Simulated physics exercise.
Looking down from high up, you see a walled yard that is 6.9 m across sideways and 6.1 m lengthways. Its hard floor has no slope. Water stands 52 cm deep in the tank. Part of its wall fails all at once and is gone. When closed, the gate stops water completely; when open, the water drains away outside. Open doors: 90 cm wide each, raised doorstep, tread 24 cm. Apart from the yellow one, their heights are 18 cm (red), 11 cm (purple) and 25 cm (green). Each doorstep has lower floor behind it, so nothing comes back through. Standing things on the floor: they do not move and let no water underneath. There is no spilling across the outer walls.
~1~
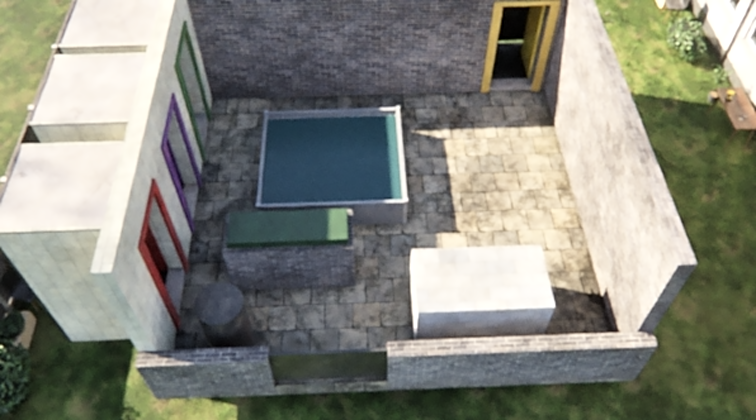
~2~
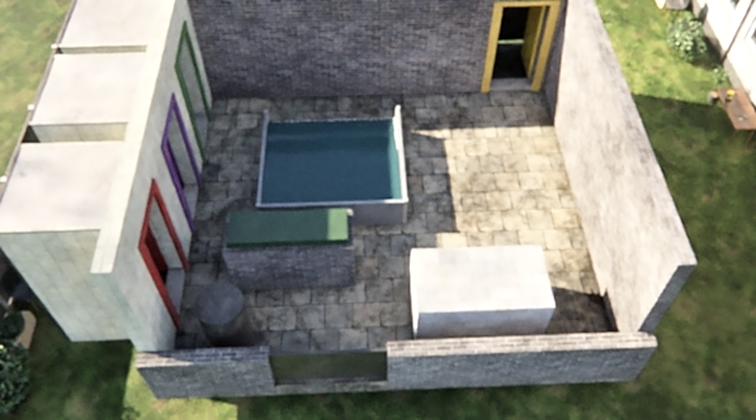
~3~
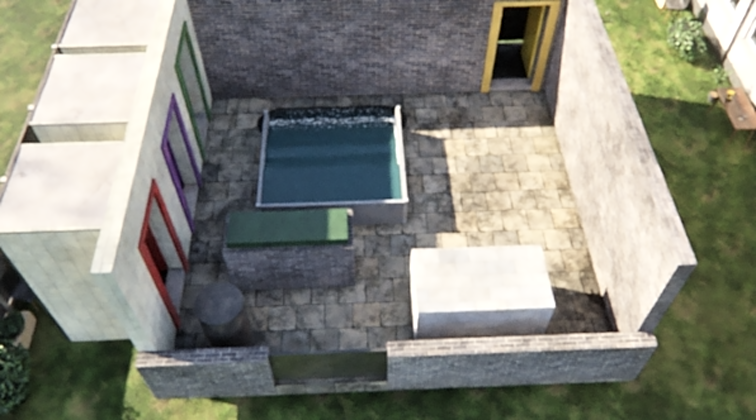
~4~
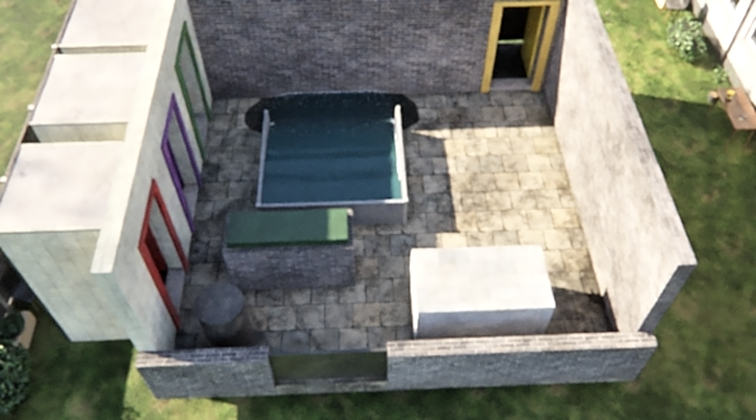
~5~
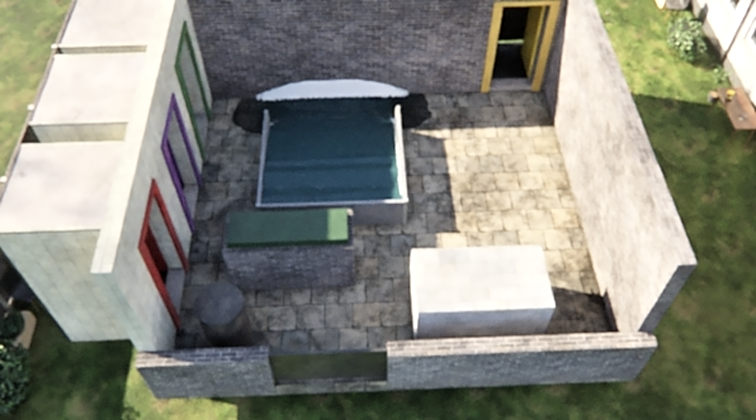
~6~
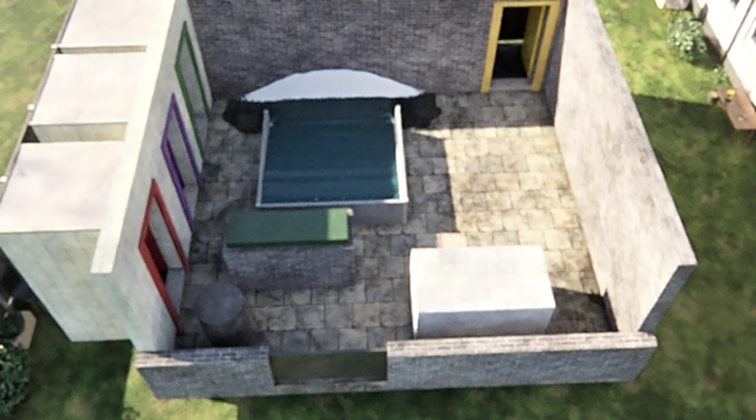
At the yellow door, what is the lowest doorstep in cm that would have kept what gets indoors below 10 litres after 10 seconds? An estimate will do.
Somewhere near 15 cm.
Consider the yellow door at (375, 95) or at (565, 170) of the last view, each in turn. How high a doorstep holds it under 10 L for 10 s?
First place around 35 cm, second around 10.0 cm.
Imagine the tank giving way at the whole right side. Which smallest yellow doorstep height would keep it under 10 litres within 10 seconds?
At least roughly 27 centimetres tall.
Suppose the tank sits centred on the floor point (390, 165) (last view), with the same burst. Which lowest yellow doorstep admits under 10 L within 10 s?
About 18 centimetres.
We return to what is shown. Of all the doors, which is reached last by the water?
The red one comes last.
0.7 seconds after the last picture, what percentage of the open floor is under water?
About 15 per cent.
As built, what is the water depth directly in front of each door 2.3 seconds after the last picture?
Door by door in centimetres - red 2, purple 6, green 26, yellow 7.
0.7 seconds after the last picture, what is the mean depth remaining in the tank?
It averages near 30 cm.
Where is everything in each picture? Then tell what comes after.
Still water, 52 cm deep, in the tank at (332, 157); the yellow door at (517, 52) is dry, in the first frame.
The gap is on the far side, the front 0.2 m out at a hidden place; the back of the tank holds 52 cm, in the second frame.
The gap is on the far side, the front 0.7 m out at (276, 112); the back of the tank holds 52 cm, in the third frame.
The gap is on the far side, the front 1.1 m out at (268, 98); the back of the tank holds 52 cm, in the fourth frame.
Water pours out on the far side and has run 1.2 m, to (248, 99); about 12 cm deep outside, 52 cm at the back, in the fifth frame.
The gap is on the far side, the front 1.4 m out at (233, 99); the back of the tank holds 48 cm; the yellow door at (517, 52), 3.8 m from the gap, is still 1.7 m from the nearest water, in the sixth frame.
Then, 0.7 s after the last picture water covers 15 % of the floor, deepest (42 cm) near (327, 107); it has not reached the yellow door.
Then, 2.3 s after the last picture water covers 45 % of the floor, deepest (34 cm) near (221, 104); 7 cm at the yellow door, 0 litres in over its 11 cm doorstep.
Then, 9.3 s after the last picture water covers 95 % of the floor, deepest (12 cm) near (443, 364); 9 cm at the yellow door, 24 litres in over its 11 cm doorstep.
At the yellow door as built, the water peaked near 13 cm, 3.7 s after the last picture.
Run again over the same 10 s with other heights there, 15 litres in over 13 cm, 5 litres over 17.5 cm. The limit of 10 litres is kept from about 15 cm up.
